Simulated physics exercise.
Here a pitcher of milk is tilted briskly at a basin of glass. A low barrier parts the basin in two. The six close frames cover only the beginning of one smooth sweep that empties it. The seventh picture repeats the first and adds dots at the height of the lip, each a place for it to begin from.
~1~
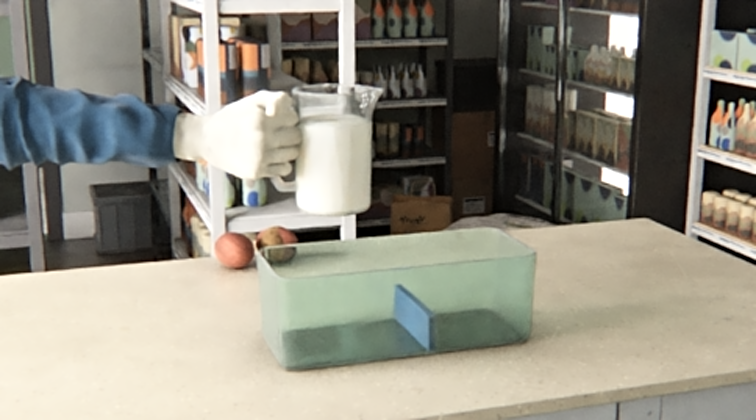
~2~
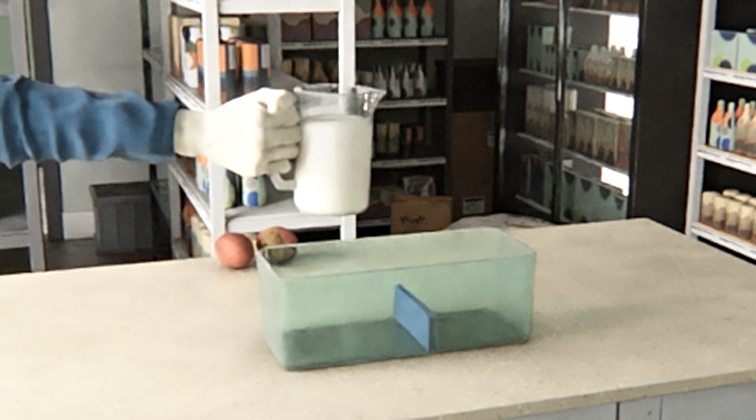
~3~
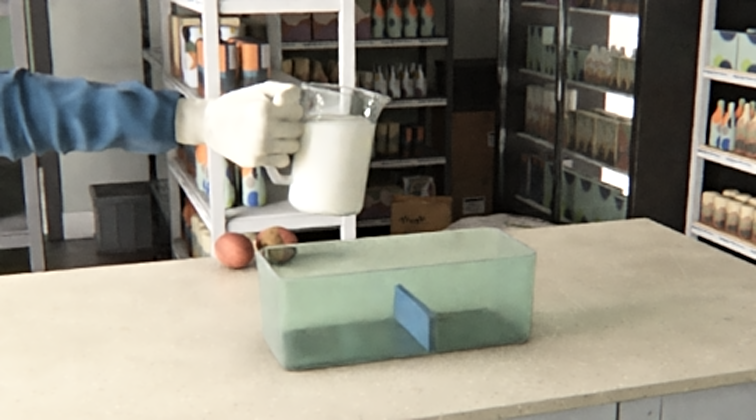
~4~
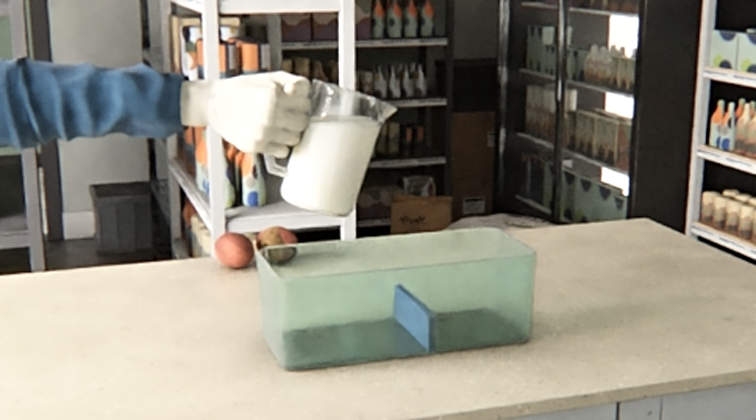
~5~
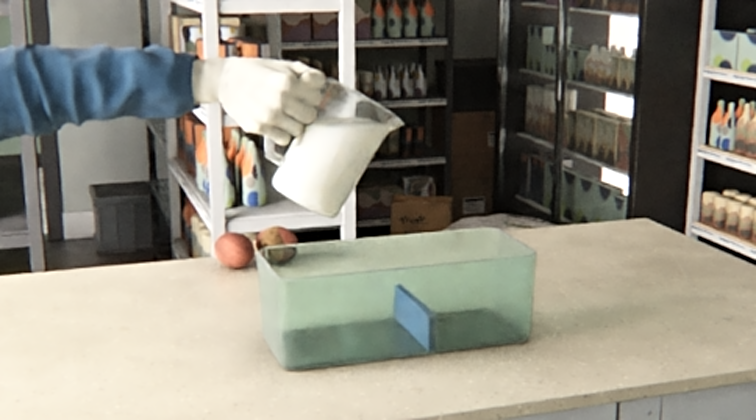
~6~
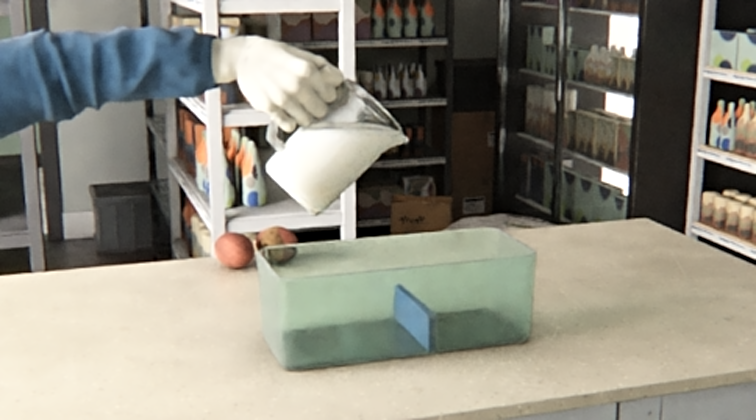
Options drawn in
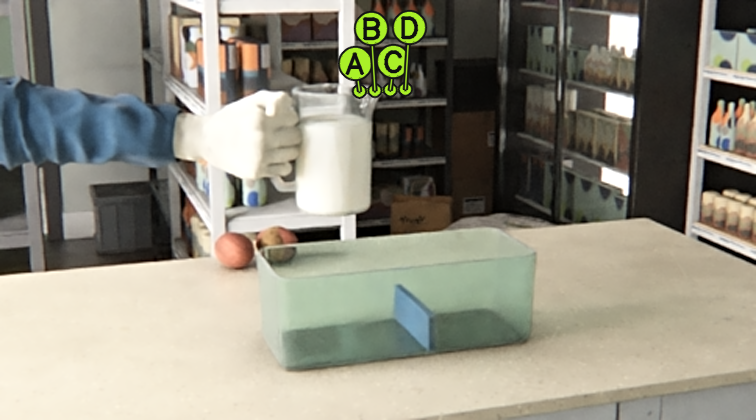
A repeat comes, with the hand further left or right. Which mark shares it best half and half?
Place A does it best.
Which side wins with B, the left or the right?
More ends on the right.
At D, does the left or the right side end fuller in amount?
The right one.
On the marked copy, A at (359, 91); B at (374, 90); C at (390, 89); D at (405, 89).
If A is chosen, about 50 % ends left of the wall and 49 % right of it.
If B is chosen, about 22 % ends left of the wall and 76 % right of it.
If C is chosen, about 7 % ends left of the wall and 92 % right of it.
If D is chosen, about 8 % ends left of the wall and 89 % right of it; 3 % is lost outside.
